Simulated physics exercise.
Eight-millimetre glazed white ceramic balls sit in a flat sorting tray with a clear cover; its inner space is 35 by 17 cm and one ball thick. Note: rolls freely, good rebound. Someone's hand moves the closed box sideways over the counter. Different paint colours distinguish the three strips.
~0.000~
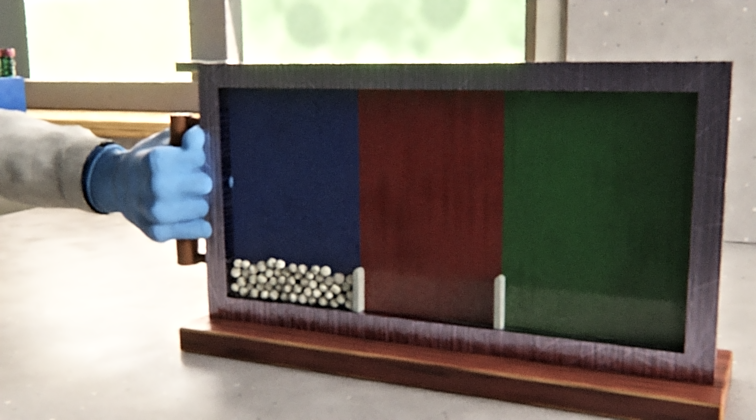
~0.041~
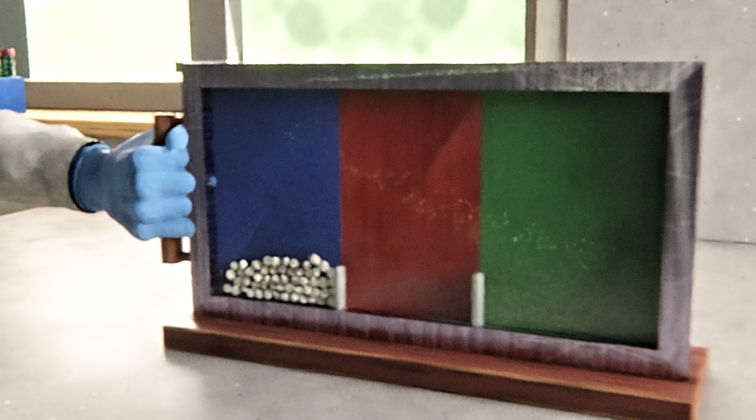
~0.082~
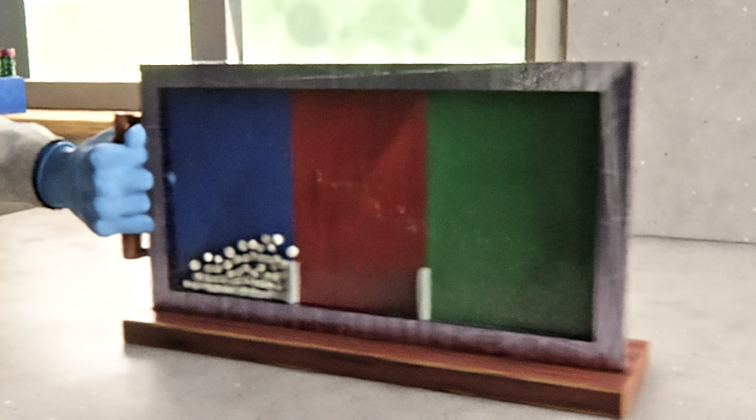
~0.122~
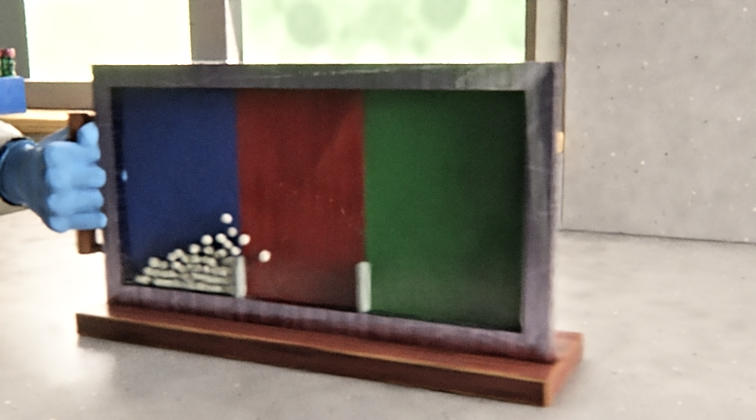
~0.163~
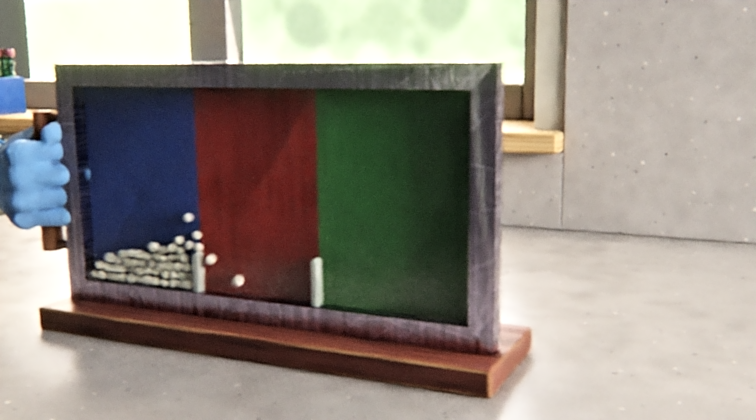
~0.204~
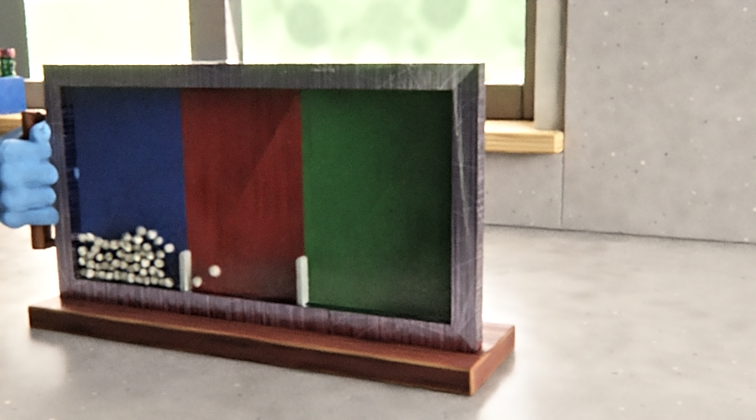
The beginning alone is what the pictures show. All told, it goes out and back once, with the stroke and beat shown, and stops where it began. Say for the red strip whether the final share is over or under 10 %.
Red strip: Over 10 %.
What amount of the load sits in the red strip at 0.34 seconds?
About 5 percent of the load.
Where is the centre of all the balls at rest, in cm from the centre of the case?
About 8 cm left and 7 cm below.
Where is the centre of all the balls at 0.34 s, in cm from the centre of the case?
Left: About 14 cm; below: About 6 cm.
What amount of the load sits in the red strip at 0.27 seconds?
Roughly 5 per cent of it.
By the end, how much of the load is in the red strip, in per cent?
Close to 15 per cent of the load rests there.
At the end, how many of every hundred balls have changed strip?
Roughly 20 per cent.
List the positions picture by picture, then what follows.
In the first picture, at its start; about 60 balls; load centre (291, 283); top ball (272, 263); red (429, 120), blue (292, 116), green (597, 124).
In the second picture, 2 cm to the left; load centre (283, 281); top ball (315, 260).
In the third picture, 6 cm to the left; load centre (245, 272); top ball (277, 240); wall ends (424, 272), (292, 265).
In the fourth picture, 11 cm to the left; load centre (199, 267); top ball (226, 219).
In the fifth picture, 15 cm to the left; load centre (154, 265); top ball (188, 217).
In the sixth picture, 16 cm to the left; load centre (127, 260); top ball (141, 231); red (239, 115), blue (125, 112), green (377, 118).
After 0.27 s, it is 12 cm to the left; the balls' middle is 14 cm left of and 6 cm below the centre; red 5 %, blue 95 %.
After 0.34 s, it is 3 cm to the left; the balls' middle is 14 cm left of and 6 cm below the centre; red 5 %, blue 95 %.
After 0.40 s, it is at its start; the balls' middle is 11 cm left of and 6 cm below the centre; red 5 %, blue 95 %.
Settled by 2.0 s, it is at its start; red 15 %, blue 80 %, green 5 %.
